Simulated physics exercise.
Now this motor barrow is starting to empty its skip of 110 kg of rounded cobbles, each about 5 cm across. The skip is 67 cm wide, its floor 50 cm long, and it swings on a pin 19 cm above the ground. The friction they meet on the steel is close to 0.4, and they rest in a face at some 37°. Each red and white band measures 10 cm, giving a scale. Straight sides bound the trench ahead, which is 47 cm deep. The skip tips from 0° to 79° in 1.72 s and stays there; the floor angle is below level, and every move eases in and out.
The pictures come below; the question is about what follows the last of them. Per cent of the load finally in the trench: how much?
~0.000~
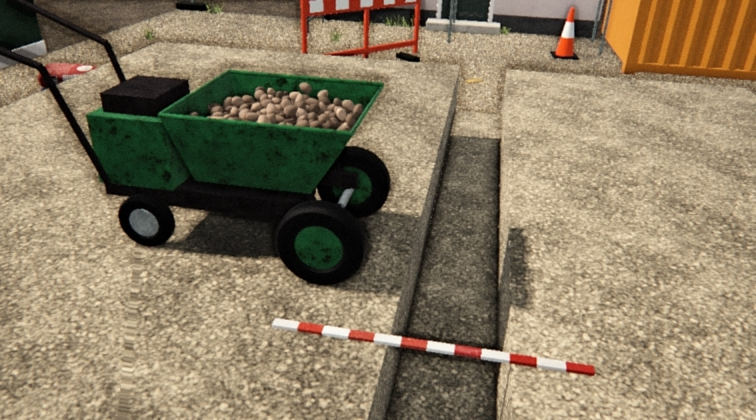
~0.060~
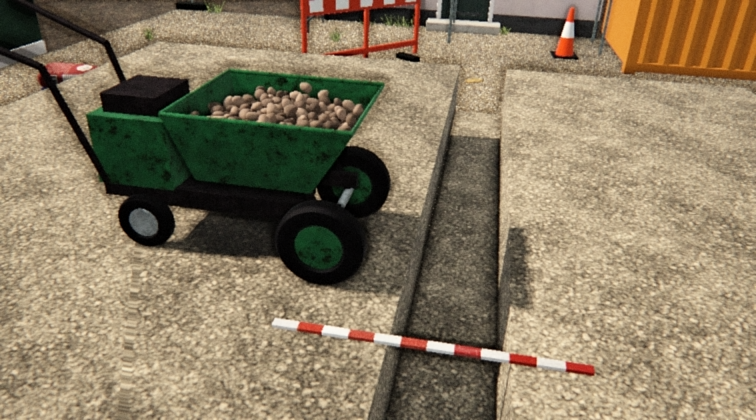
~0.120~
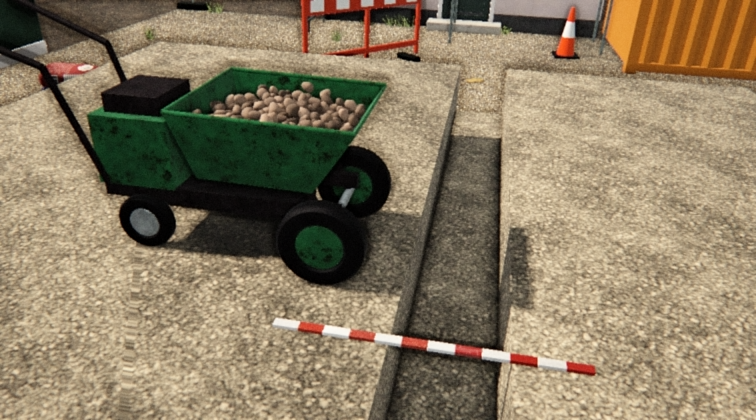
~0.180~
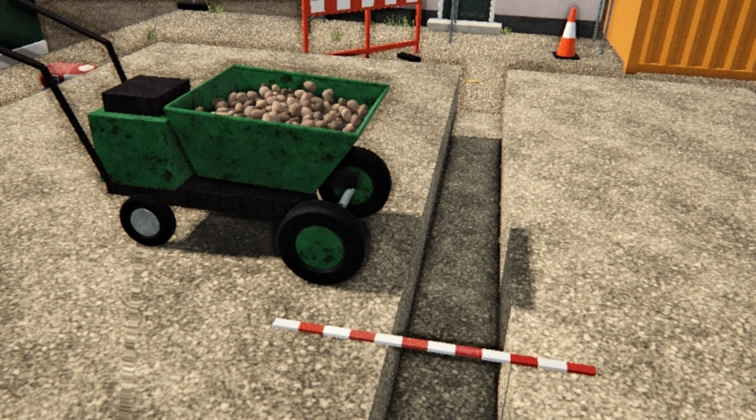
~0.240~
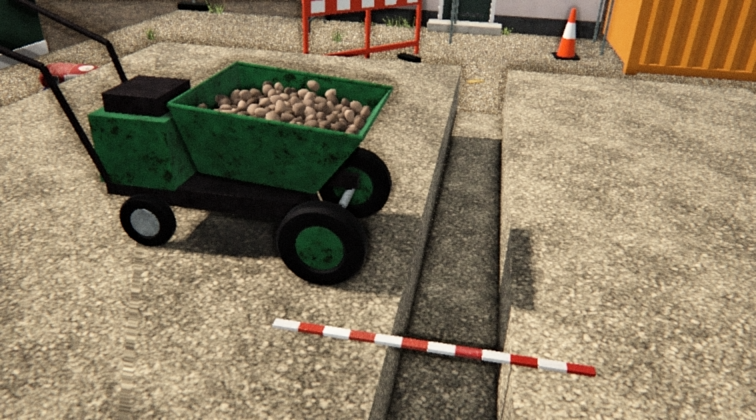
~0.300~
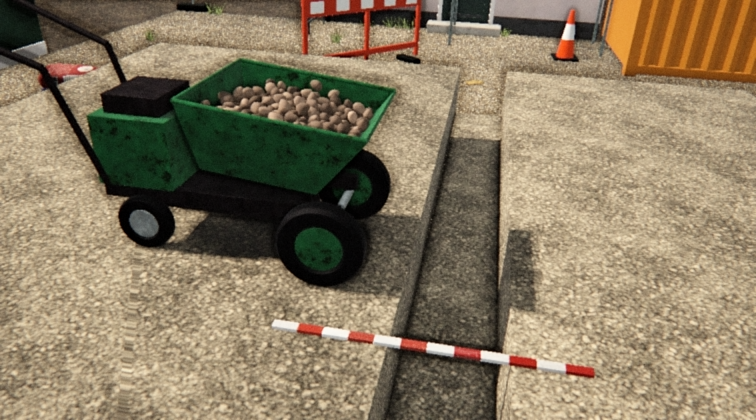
Approx. 92 %.
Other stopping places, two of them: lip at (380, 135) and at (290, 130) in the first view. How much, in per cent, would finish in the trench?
First some 65, then 100 per cent.
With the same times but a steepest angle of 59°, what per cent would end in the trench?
With that change, near 45 per cent.
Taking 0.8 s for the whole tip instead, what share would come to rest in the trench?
Probably about 75 in a hundred.
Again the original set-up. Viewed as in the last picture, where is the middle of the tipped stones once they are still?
Roughly (469, 332), I'd say.
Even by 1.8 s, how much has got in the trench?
By that point it's something like 50 in a hundred.
After 1.3 s the floor is at 67°; 98 % in the skip, 2 % in the trench; the foremost stones are at (476, 236).
After 1.8 s the floor is at 79°; 42 % in the skip, 52 % in the trench, 6 % past the trench; the foremost stones are at (568, 275).
After 2.2 s the floor is at 79°; 14 % in the skip, 78 % in the trench, 8 % past the trench; the foremost stones are at (632, 284).
After 4.1 s the floor is at 79°; 0 % in the skip, 92 % in the trench, 8 % past the trench; the foremost stones are at (668, 290).
